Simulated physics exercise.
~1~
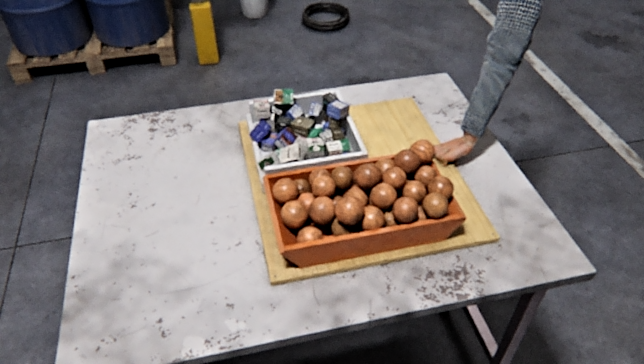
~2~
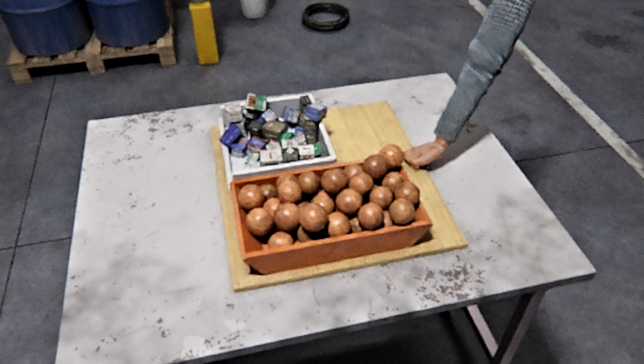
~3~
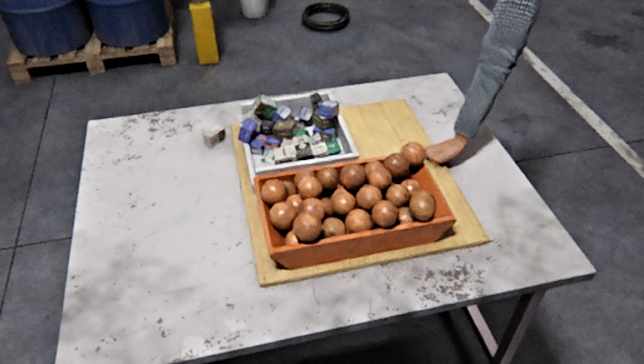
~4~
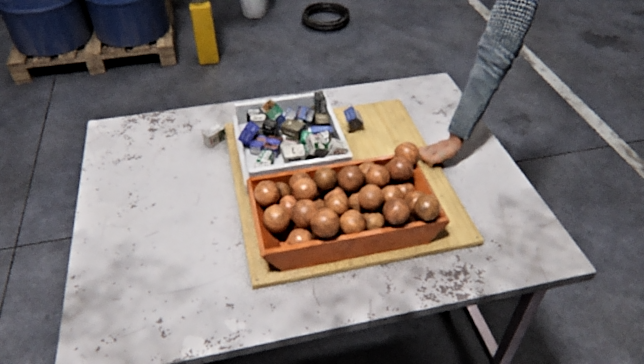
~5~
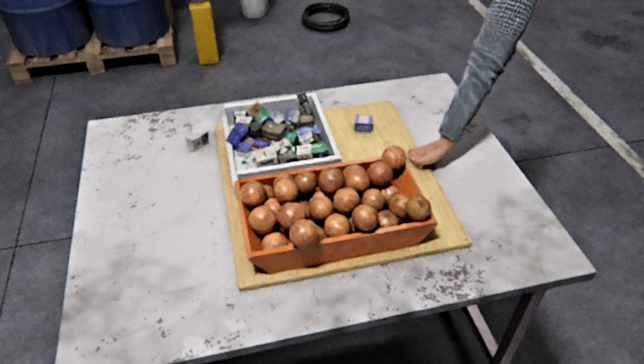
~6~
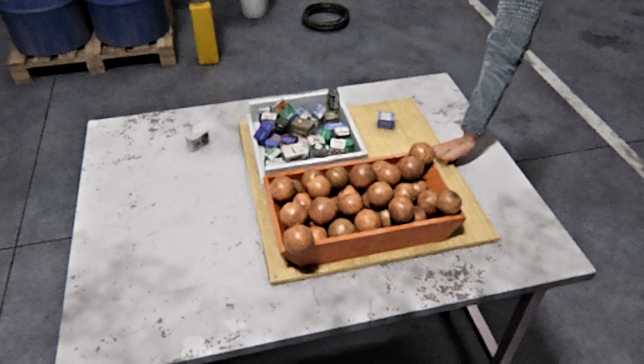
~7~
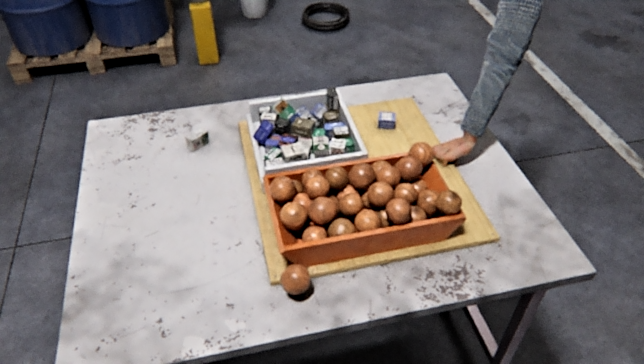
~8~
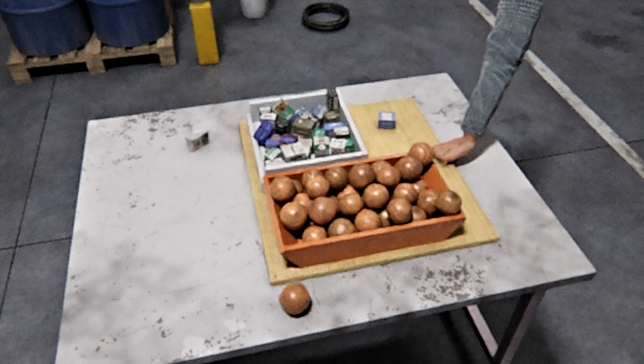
On a worn table in a workshop, a hand slides a board left and right, carrying an orange tote of brown balls and a white tote of small cartons. Two cartons spill out separately, then one ball drops off the front and rests on the table as the board stops.
